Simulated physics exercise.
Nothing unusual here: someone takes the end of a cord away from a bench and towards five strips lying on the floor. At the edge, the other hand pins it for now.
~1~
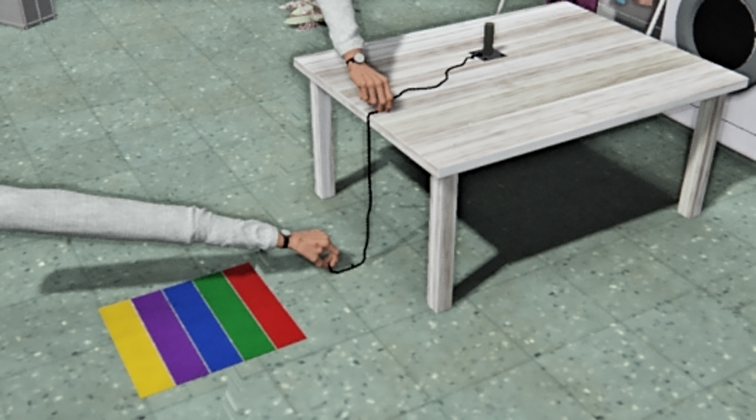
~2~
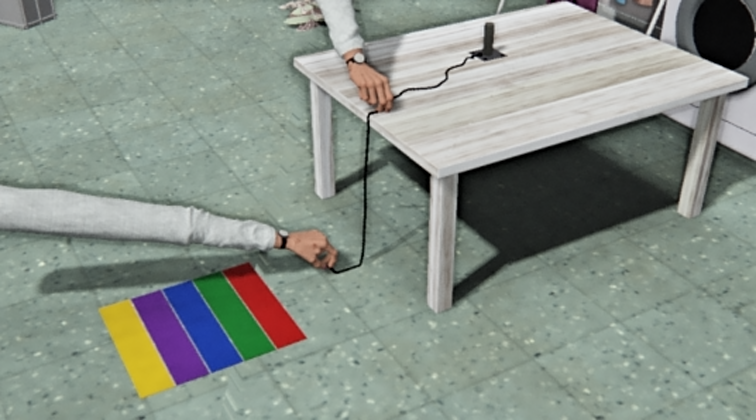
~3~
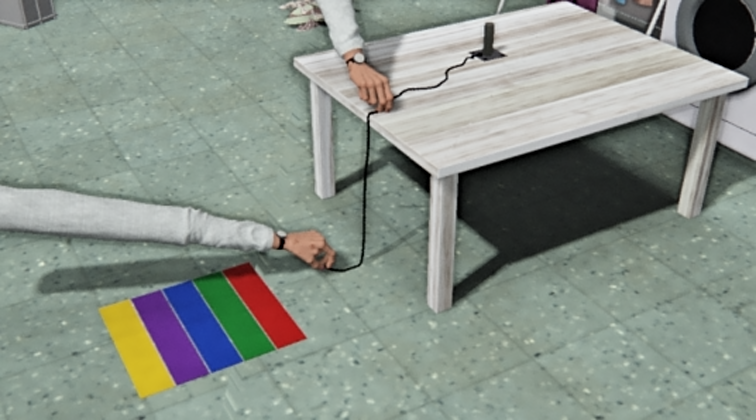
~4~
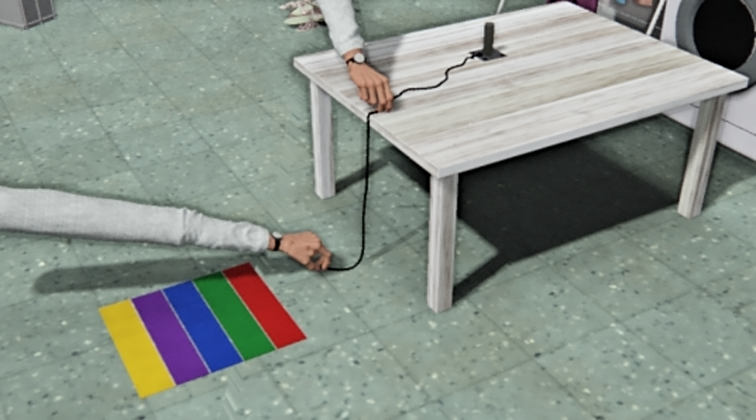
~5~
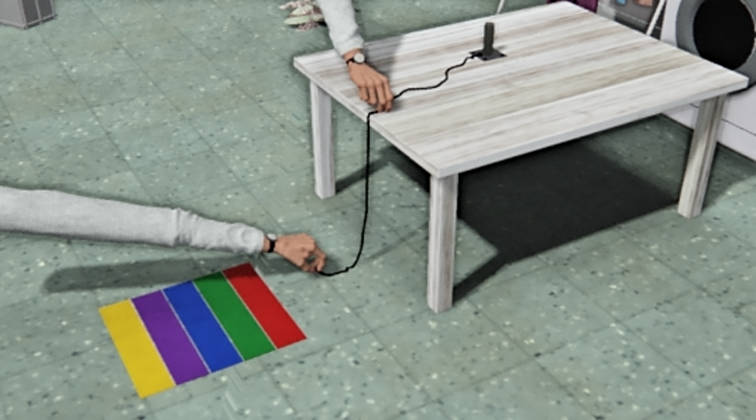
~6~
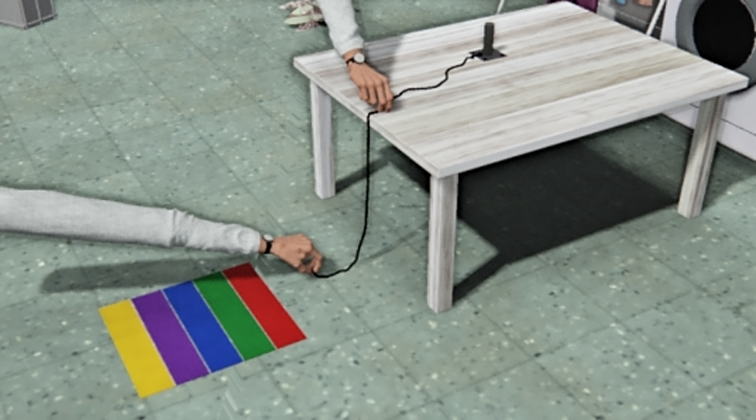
A hand slowly draws a black cord's end slightly left while another pins it at the table edge.
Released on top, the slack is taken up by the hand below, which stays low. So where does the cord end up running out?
Over blue.
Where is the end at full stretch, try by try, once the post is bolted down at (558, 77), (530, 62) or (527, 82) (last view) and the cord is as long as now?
The places come out near (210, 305), (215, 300) and (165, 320).
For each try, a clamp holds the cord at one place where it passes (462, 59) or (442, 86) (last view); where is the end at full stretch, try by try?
Approximately (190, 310) and (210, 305), respectively.
Soon after, end near (244, 293); over red.
Then, end near (210, 304); over blue.
At full stretch, end near (189, 310); over blue. It gets as far as the blue strip.
